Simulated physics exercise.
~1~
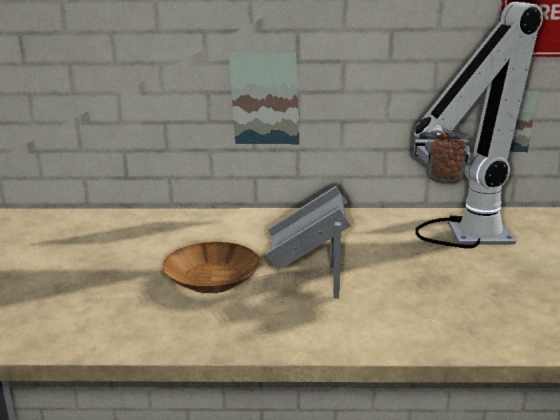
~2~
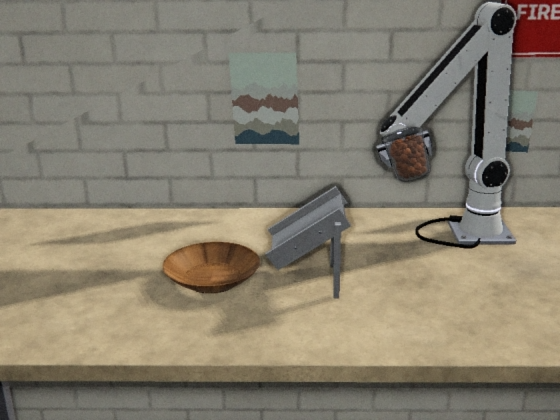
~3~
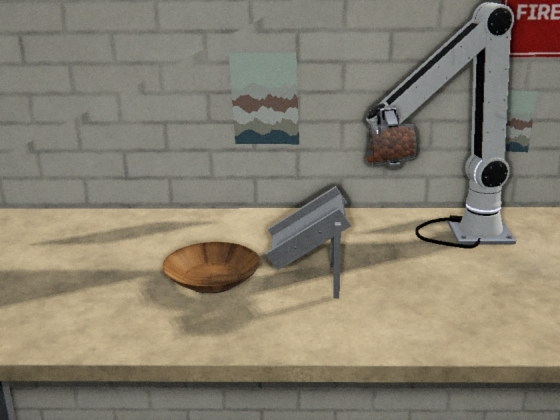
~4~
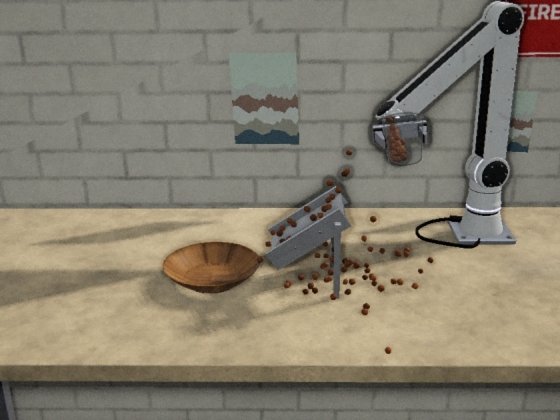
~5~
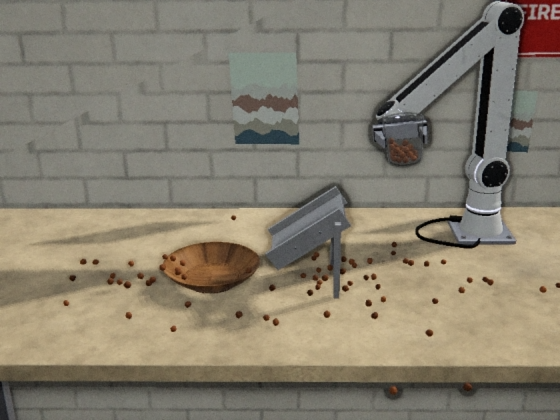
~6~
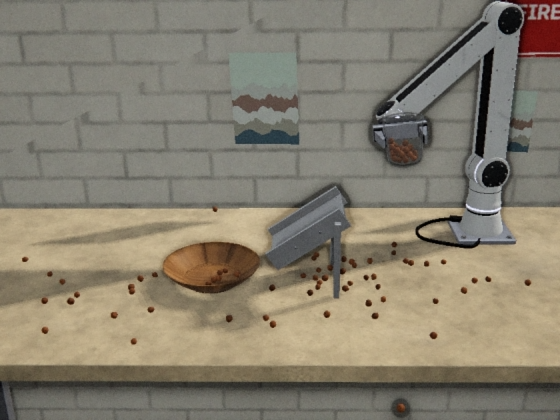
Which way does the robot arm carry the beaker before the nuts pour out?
The arm carries the beaker to the left, toward the chute.
